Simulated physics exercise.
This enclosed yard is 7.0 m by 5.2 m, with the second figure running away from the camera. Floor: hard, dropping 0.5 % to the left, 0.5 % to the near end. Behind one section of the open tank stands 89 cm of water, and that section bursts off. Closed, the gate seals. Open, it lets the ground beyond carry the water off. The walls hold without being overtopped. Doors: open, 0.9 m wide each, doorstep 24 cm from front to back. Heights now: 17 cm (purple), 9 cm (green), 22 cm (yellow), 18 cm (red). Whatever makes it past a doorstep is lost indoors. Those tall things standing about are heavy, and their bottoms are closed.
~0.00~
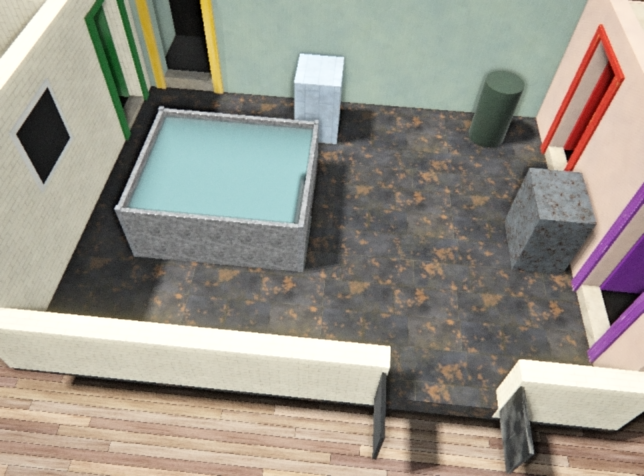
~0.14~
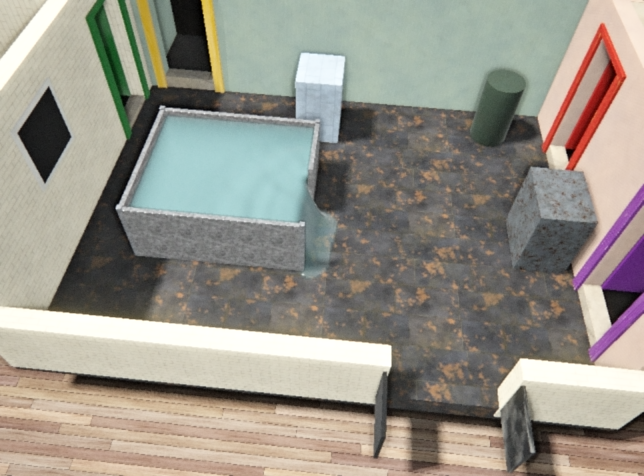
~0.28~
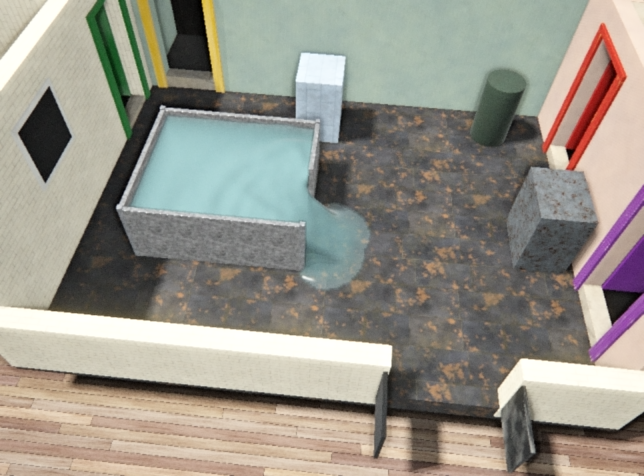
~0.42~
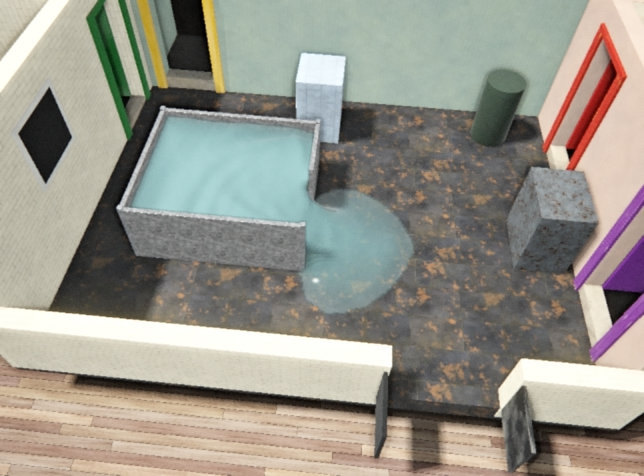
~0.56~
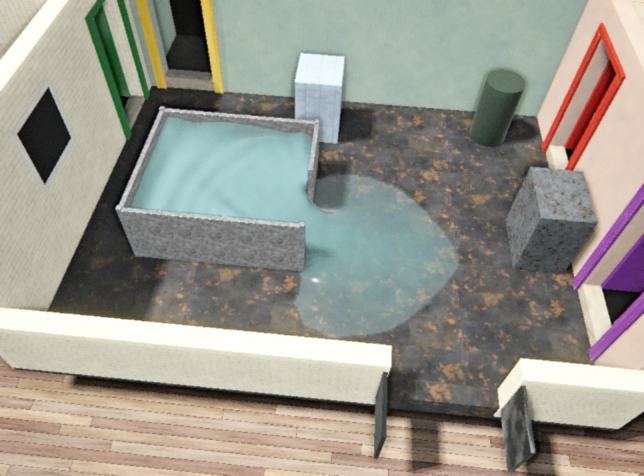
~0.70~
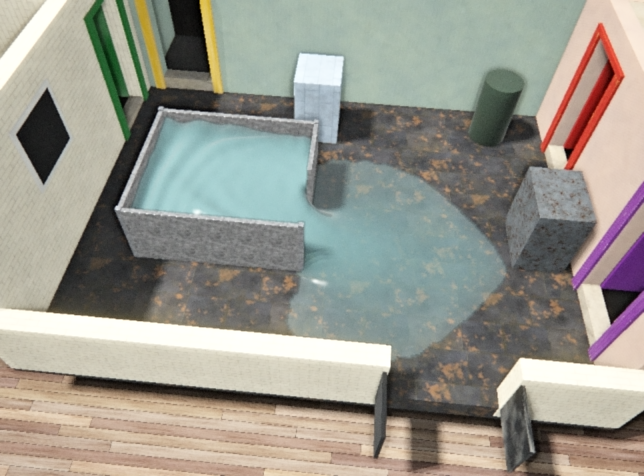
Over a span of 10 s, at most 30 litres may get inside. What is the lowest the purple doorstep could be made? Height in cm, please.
Around 30 cm high.
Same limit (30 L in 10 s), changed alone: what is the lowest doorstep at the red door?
Roughly 17 cm at the red door.
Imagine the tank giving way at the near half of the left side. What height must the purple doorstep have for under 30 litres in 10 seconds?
If so: Around 18 cm.
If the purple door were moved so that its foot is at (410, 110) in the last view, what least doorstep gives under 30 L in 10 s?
Close to 8.0 cm at the least.
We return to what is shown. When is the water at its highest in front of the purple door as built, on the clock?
2.0 s.
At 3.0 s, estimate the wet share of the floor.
I'd estimate about 50 percent.
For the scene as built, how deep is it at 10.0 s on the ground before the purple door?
It works out to about 11.5 centimetres deep.
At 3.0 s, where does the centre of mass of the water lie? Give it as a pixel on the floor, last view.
The centre of all the water is around (349, 229).
After 1.4 s water covers 45 % of the floor, deepest (50 cm) near (308, 250); 26 cm at the purple door, 9 litres in over its 17 cm doorstep.
After 3.0 s water covers 50 % of the floor, deepest (33 cm) near (519, 120); 29 cm at the purple door, 153 litres in over its 17 cm doorstep.
After 10.0 s water covers 90 % of the floor, deepest (14 cm) near (560, 394); 12 cm at the purple door, 220 litres in over its 17 cm doorstep.
At the purple door as built, the water arrived by 1.1 s and peaked near 35 cm at 2.0 s.
Run again over the same 10 s with other heights there, 48 litres in over 28 cm, 5 litres over 38 cm. The limit of 30 litres is kept from about 30 cm up.
